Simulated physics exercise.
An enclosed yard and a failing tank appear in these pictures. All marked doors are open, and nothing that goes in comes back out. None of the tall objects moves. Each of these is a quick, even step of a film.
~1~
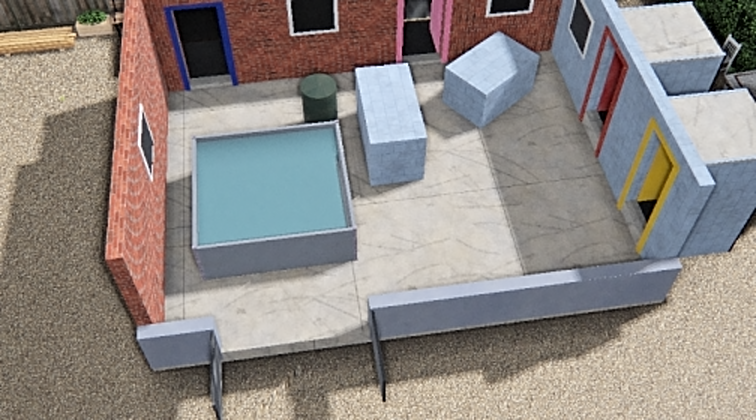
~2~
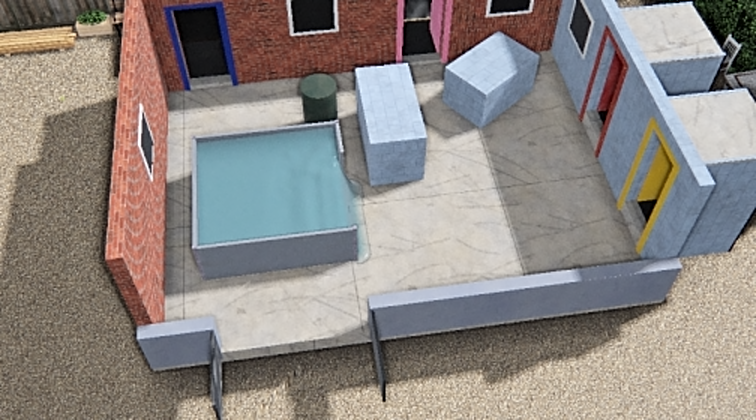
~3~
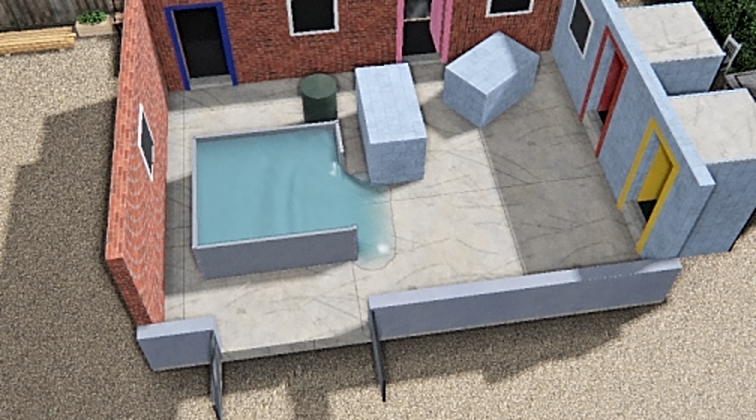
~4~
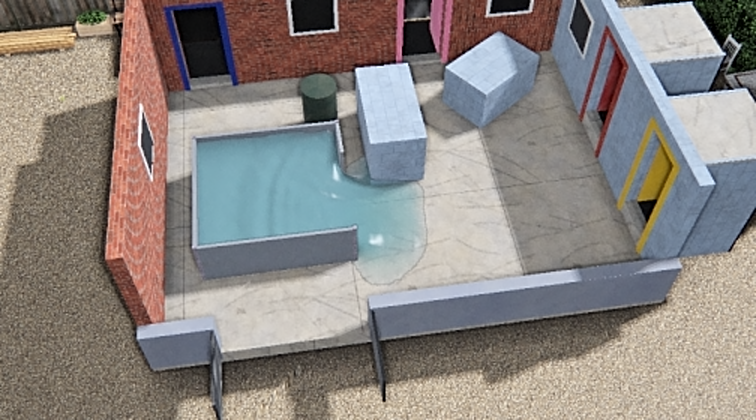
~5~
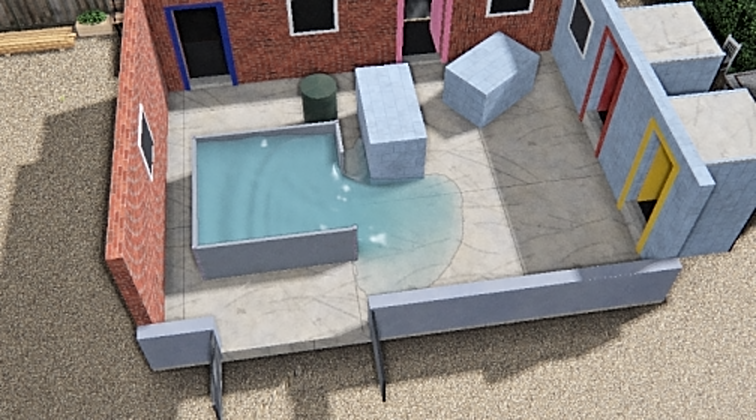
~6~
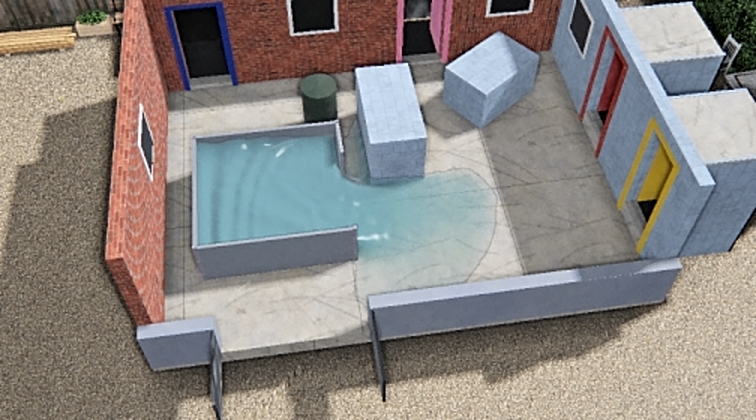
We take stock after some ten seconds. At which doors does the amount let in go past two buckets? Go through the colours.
My prediction: Yellow door: Over the line on that one. Red door: Not over the line on that one. Blue door: Not over the line on that one. Pink door: Over the line on that one.
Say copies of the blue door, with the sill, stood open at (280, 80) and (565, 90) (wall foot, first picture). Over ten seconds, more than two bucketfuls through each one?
Note, in sequence - door one ends up lower; door two ends up higher.
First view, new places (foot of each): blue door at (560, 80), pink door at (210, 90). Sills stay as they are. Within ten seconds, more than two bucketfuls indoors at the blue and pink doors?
Well, the blue one runs over, and as for the pink one, it stays within bounds.
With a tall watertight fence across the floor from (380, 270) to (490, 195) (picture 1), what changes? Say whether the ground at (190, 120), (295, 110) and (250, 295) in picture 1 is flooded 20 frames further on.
Point by point: First not reached, second not reached, third not reached.
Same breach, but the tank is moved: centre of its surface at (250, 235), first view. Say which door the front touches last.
It's the blue-painted one.
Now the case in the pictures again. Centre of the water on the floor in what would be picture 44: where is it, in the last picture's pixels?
Somewhere around (447, 184) in the last view.
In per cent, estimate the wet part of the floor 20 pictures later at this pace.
I'd estimate some 60 per cent.
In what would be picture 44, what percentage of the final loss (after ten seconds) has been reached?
My reading is about 50 per cent.
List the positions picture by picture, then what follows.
Still water in the open tank at (271, 184), in the first frame.
The front is at (358, 262), out from the gap at (347, 211), in the second frame.
Water pours out at (347, 212) and has run to (379, 264), in the third frame.
Water pours out at (347, 213) and has run to (365, 157), in the fourth frame.
Water pours out at (347, 213) and has run to (456, 191), in the fifth frame.
Water pours out at (347, 213) and has run to (487, 187), in the sixth frame.
A moment on, water covers 40 % of the floor; the yellow door wet at the sill, nothing in, the red door not reached, the blue door not reached, the pink door not reached.
Next, water covers 50 % of the floor; the yellow door under two buckets in, the red door wet at the sill, nothing in, the blue door not reached, the pink door not reached.
Then, water covers 60 % of the floor; the yellow door far over two buckets in, the red door wet at the sill, nothing in, the blue door not reached, the pink door wet at the sill, nothing in.
Later, water covers 70 % of the floor; the yellow door far over two buckets in, the red door wet at the sill, nothing in, the blue door wet at the sill, nothing in, the pink door wet at the sill, nothing in.
In the end, water covers 100 % of the floor; the yellow door far over two buckets in, the red door wet at the sill, nothing in, the blue door wet at the sill, nothing in, the pink door over two buckets in.
